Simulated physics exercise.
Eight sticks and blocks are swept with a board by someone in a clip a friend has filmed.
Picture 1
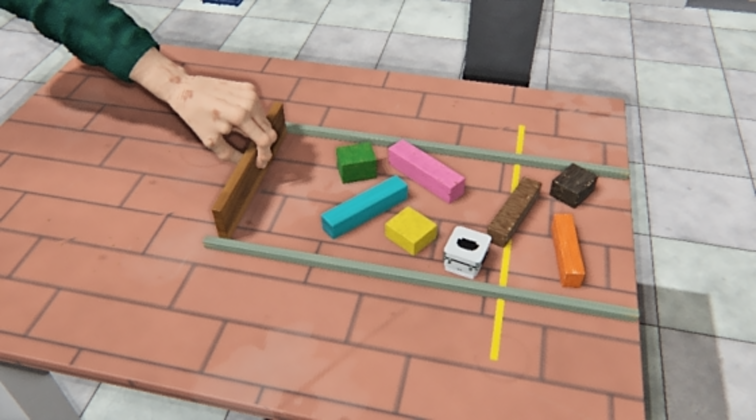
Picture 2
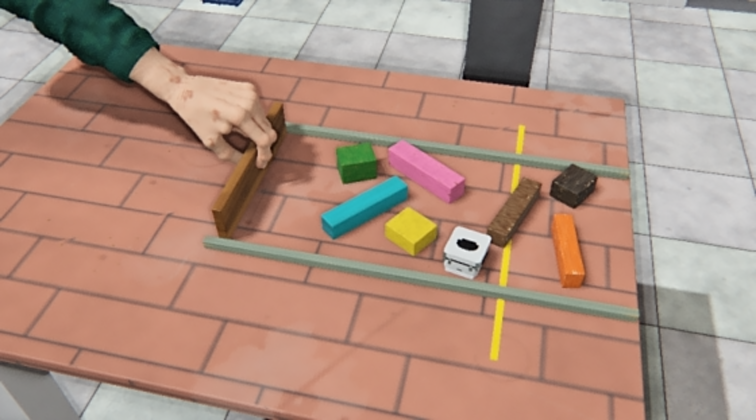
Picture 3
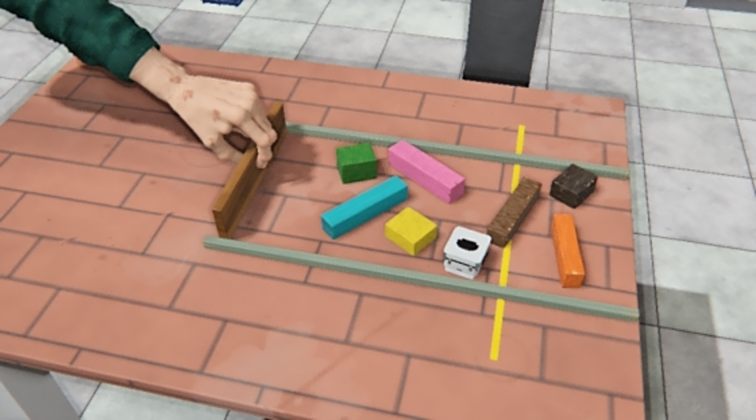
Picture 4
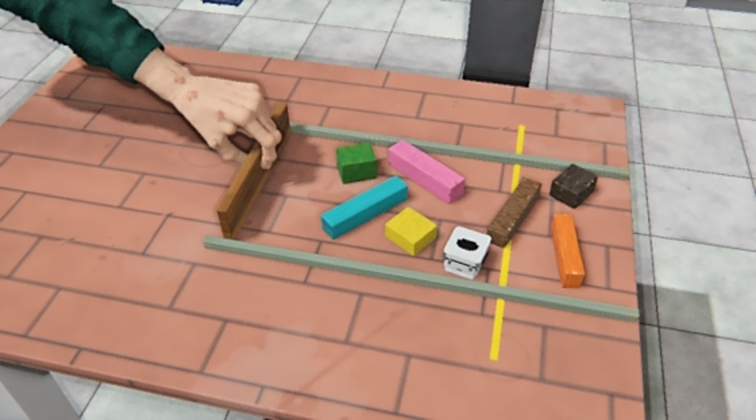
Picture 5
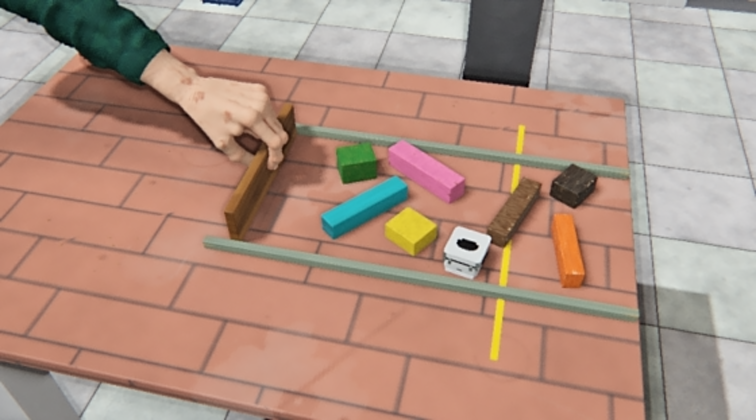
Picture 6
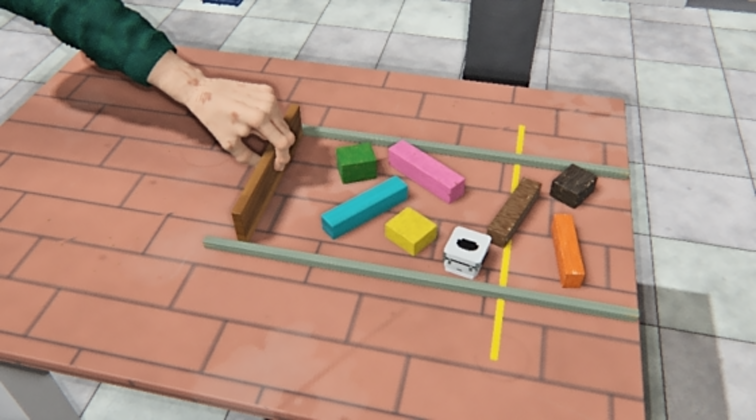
A wooden board, gripped by a hand in a green sleeve, stays nearly still at the left of a brick-patterned table, then slides slightly right between two rails. The eight colourful sticks and blocks ahead of it, some near a yellow line, stay in place, still untouched.
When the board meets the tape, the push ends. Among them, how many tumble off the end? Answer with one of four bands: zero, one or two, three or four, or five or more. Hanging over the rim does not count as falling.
Zero.
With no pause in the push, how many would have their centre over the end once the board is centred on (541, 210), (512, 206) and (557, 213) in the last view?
1, 0 and 3.
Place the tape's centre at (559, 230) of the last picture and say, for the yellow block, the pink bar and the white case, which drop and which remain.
The yellow block is kept, the pink bar remains up, the white case drops off.
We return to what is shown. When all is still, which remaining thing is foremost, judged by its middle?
Orange bar.
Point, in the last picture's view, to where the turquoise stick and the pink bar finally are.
(543, 234) and (558, 185).
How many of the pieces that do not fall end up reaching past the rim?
The count would be 1.
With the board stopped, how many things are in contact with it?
The count in contact is 3.
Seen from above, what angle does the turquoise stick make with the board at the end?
It is near 30° out of line.
A little later, none off yet; black block at rest near (574, 186); orange bar at rest near (567, 250); brown bar at rest near (514, 212).
When it is over, the number that fall off is zero.
